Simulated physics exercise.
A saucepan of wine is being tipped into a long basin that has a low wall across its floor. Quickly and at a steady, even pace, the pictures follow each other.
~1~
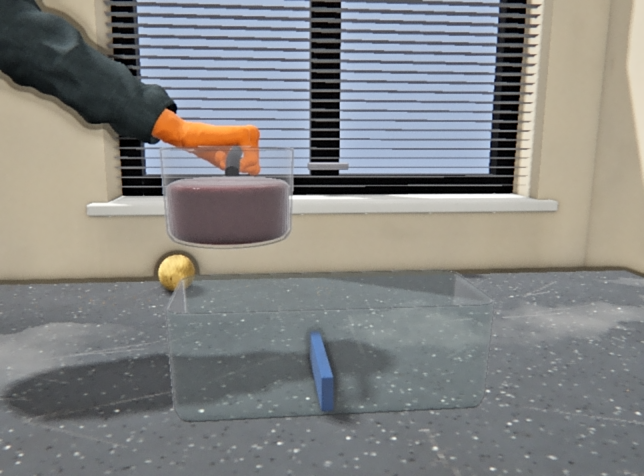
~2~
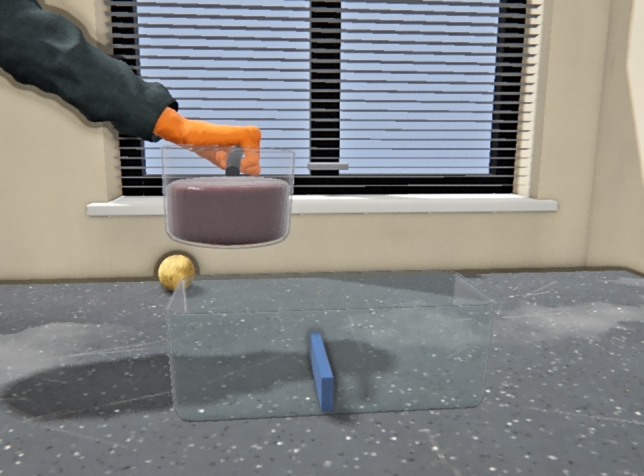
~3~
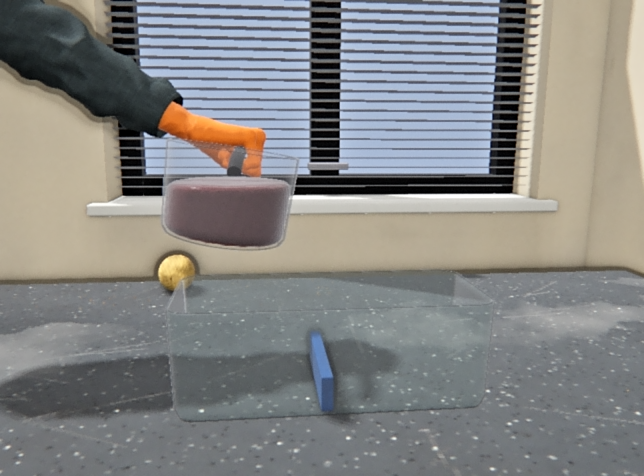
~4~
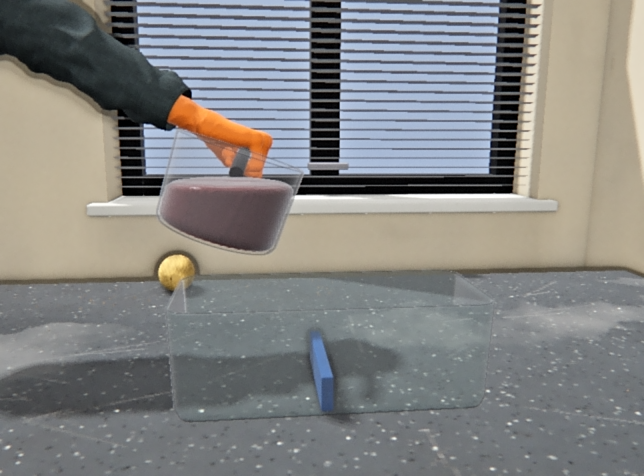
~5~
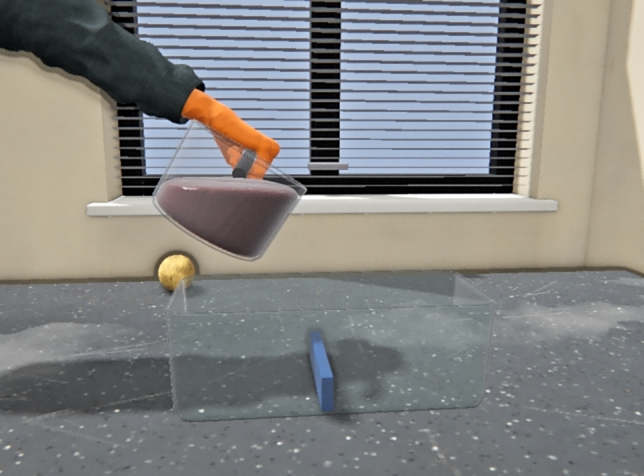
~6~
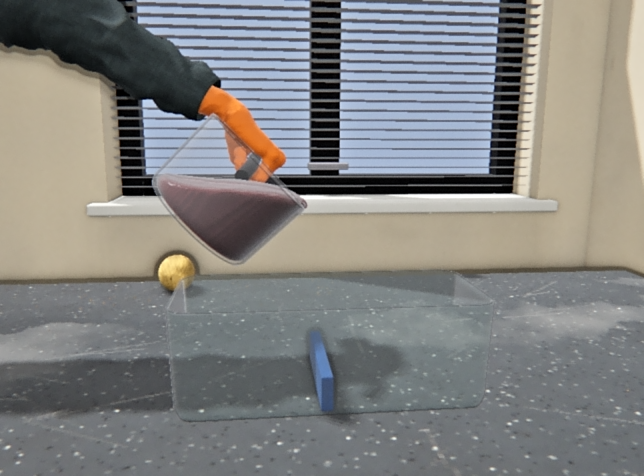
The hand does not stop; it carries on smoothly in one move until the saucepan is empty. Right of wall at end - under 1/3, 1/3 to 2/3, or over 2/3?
Middle range.
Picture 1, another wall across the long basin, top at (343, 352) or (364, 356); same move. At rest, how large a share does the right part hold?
It would come to roughly 25 per cent the first time and roughly 20 per cent the second.
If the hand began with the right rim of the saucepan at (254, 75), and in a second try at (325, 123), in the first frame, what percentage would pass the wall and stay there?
Near 30 % and 85 %.
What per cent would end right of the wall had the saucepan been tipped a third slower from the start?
Roughly 60 in a hundred.
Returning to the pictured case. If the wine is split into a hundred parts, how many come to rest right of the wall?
Close to 45 in a hundred.
A moment on, the saucepan is tipped right over and 24 per cent is still to pour, 18 is left of the wall and 31 right of it.
Next, the saucepan is tipped right over and 2 per cent is still to pour, 48 is left of the wall and 45 right of it.
Then the saucepan is tipped right over and 0 per cent is still to pour, 52 is left of the wall and 45 right of it.
Later the saucepan is tipped right over and 0 per cent is still to pour, 53 is left of the wall and 46 right of it.
Finally, 53 per cent lies left of the wall, 46 right of it and 2 outside.
